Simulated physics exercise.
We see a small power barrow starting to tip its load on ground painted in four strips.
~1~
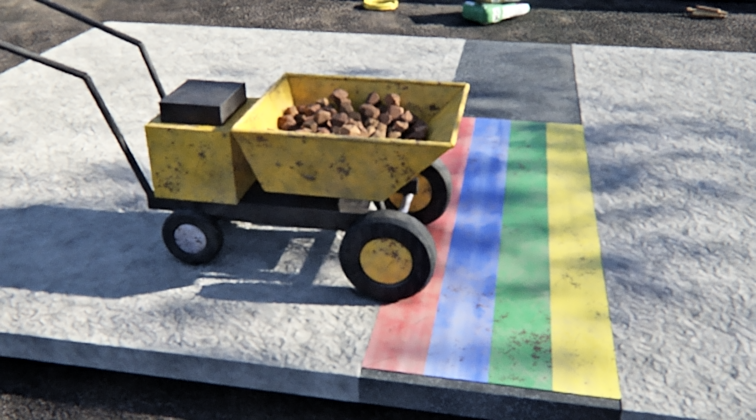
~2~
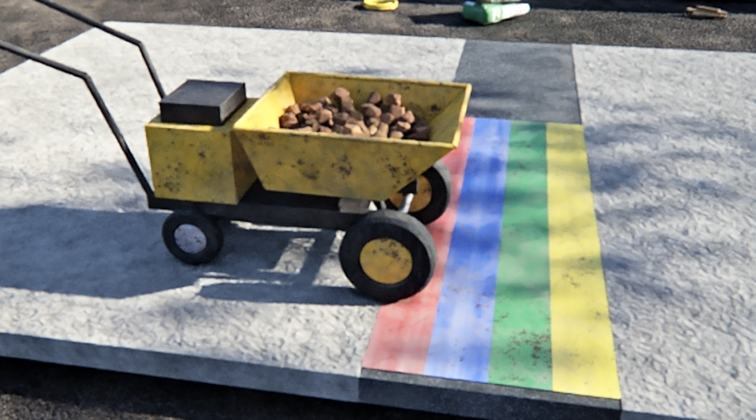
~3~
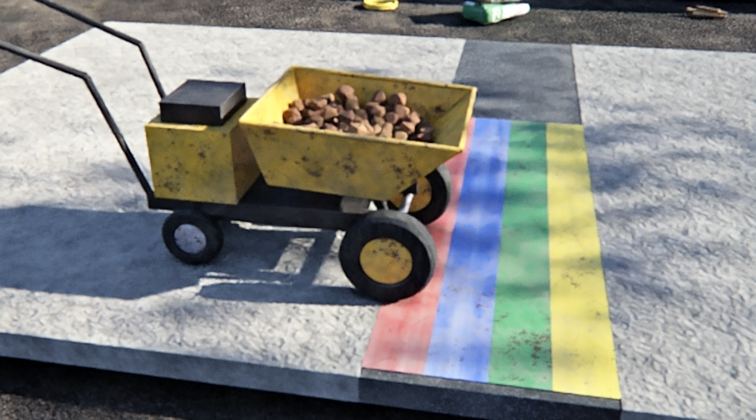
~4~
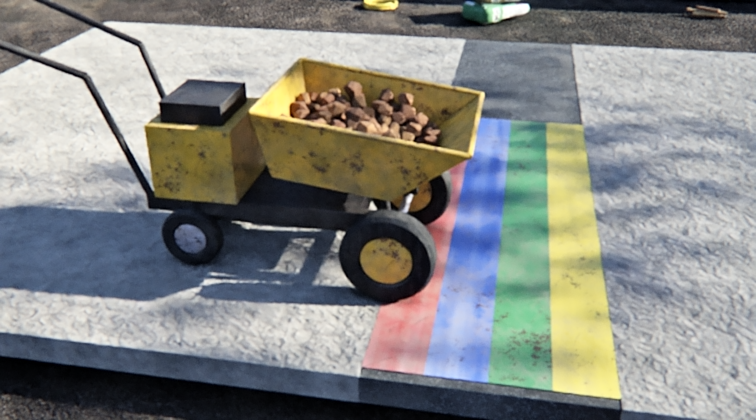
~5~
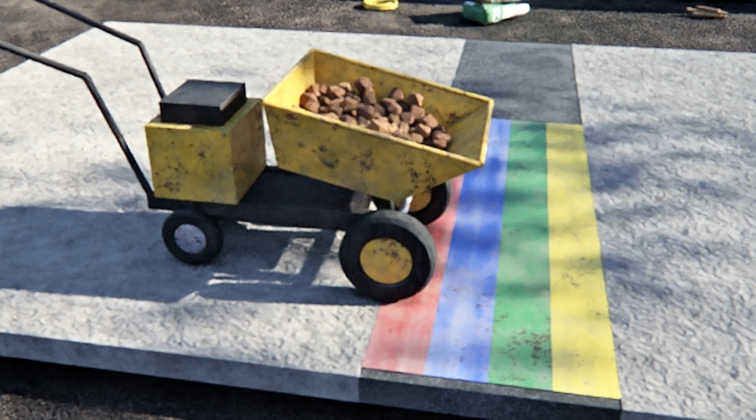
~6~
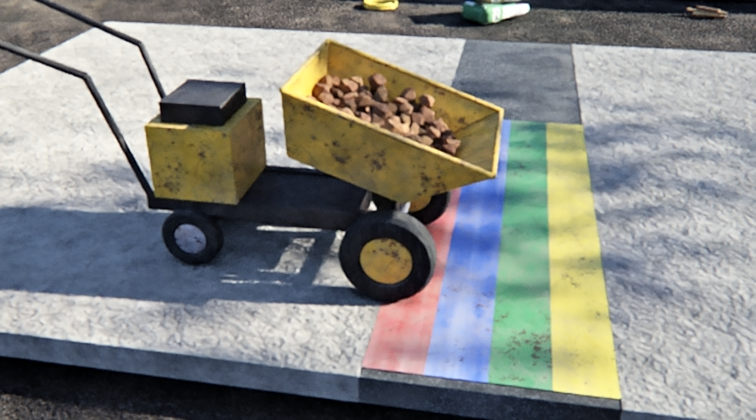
On grey paving beside a patch painted in red, blue, green and yellow strips, a small yellow power barrow stands with its skip level and full of brown clods. The skip slowly tilts, its back edge rising and its front lip reaching right over the strips, until it slants clearly, the clods still inside.
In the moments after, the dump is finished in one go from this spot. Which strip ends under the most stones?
The yellow one gets the largest share.
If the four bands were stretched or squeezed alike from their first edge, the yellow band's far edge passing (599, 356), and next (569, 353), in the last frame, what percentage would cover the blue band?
First some 0, then 0 per cent.
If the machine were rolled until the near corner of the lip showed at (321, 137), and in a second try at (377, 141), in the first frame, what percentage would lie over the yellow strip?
The first gives 10 %, the second 20 %.
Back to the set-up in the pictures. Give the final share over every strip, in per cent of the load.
In per cent, red strip 0, blue strip 0, green strip 5 and yellow strip 40.
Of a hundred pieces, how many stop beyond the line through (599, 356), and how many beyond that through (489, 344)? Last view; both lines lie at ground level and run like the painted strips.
Near 40 % and 70 %.
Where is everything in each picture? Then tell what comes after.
In the first picture, lip of the skip at (451, 146), level; top of the load at (338, 123), clay clods; red strip at (403, 329); blue strip at (462, 335); green strip at (521, 342); yellow strip at (583, 349).
In the second picture, lip of the skip at (453, 147), level; top of the load at (340, 122).
In the third picture, lip of the skip at (460, 151), tipped barely; top of the load at (345, 120).
In the fourth picture, lip of the skip at (469, 157), tipped a little; top of the load at (339, 113).
In the fifth picture, lip of the skip at (480, 165), tipped a little; top of the load at (332, 111).
In the sixth picture, lip of the skip at (493, 177), tipped clearly; top of the load at (333, 114); red strip at (403, 329); blue strip at (462, 335); green strip at (521, 342); yellow strip at (583, 349).
Soon after the last picture, skip tipped steeply; all in the skip.
A little later, skip tipped right over; about a third in the skip; a small part over the green strip; about a third over the yellow strip; a small part off the paint.
Later still, skip tipped right over; about a quarter in the skip; a small part over the green strip; about a third over the yellow strip; about a quarter off the paint.
At rest, skip tipped right over; about a quarter in the skip; none over the red strip; none over the blue strip; a small part over the green strip; about a third over the yellow strip; about a quarter off the paint.
